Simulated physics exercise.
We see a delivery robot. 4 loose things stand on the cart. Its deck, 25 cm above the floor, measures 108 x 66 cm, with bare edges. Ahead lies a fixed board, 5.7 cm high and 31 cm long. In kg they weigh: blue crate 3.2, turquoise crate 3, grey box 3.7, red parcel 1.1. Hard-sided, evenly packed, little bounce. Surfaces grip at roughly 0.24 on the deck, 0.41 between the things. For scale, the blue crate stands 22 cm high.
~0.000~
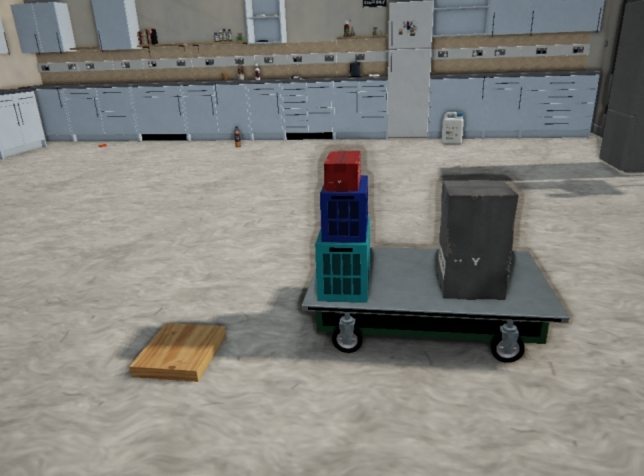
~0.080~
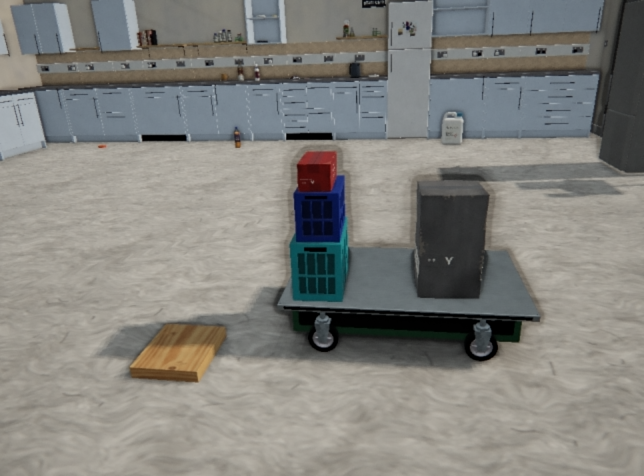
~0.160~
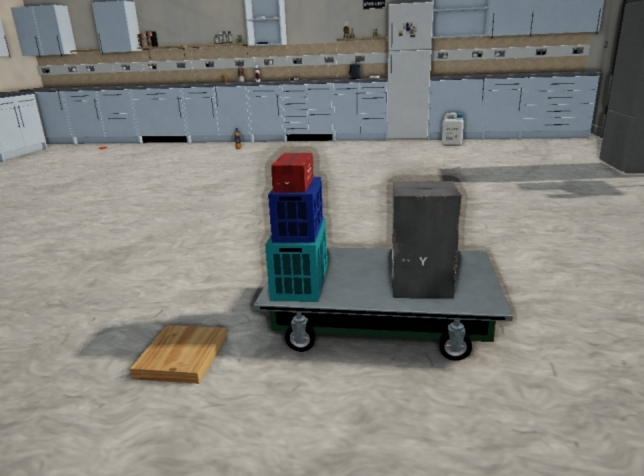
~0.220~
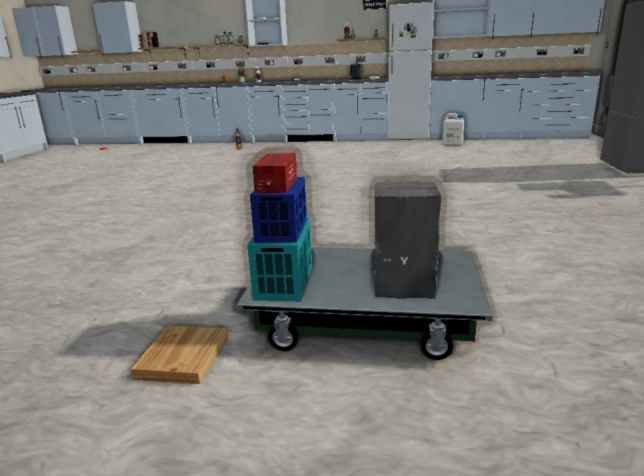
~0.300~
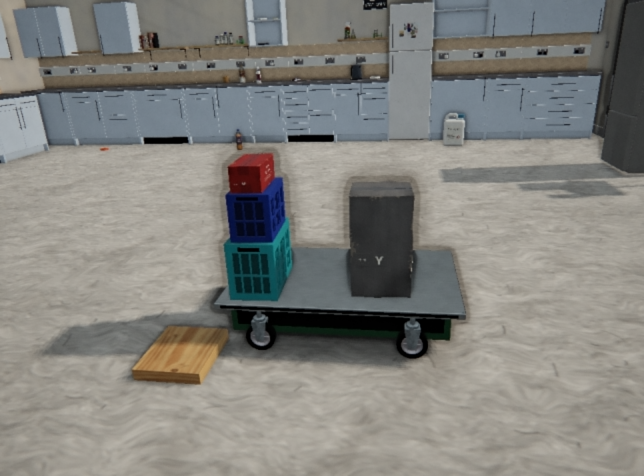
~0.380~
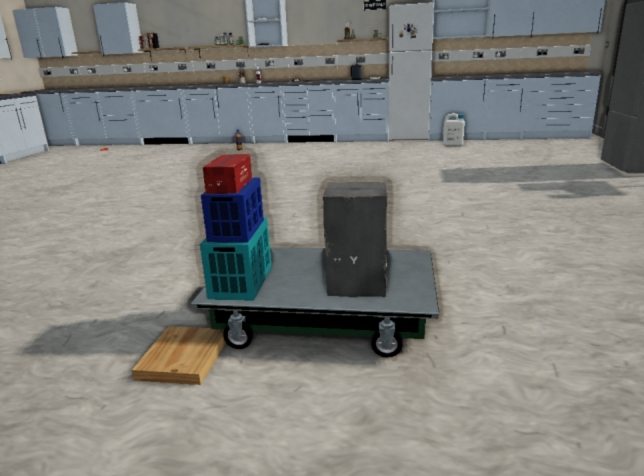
We see a flat cart carrying a stack of turquoise, blue and red boxes beside a tall grey box, rolling steadily left across a pale floor toward a wooden board, while the load keeps its place on the deck.
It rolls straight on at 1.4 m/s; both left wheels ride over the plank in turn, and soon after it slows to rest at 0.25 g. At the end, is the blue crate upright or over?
The blue crate tips over.
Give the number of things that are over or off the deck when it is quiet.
2 of them.
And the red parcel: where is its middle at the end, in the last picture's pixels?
At about (36, 247).
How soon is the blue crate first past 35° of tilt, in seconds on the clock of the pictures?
At about 0.9 s.
After 0.58 s, cart 81 cm along; blue crate 17° off upright near (193, 181); red parcel 18° off upright; turquoise crate 15° off upright.
After 0.78 s, cart 109 cm along; blue crate 15° off upright near (162, 200); red parcel 16° off upright; turquoise crate 12° off upright.
After 1.08 s, cart 151 cm along; blue crate on its side near (113, 245); red parcel on its side; grey box 14° off upright.
After 1.28 s, cart 179 cm along; blue crate on its side near (67, 249); red parcel on its side; grey box 15° off upright.
In the end (2.4 s), toppled on the cart, blue crate and red parcel; the other 2 under 10 cm from the start.
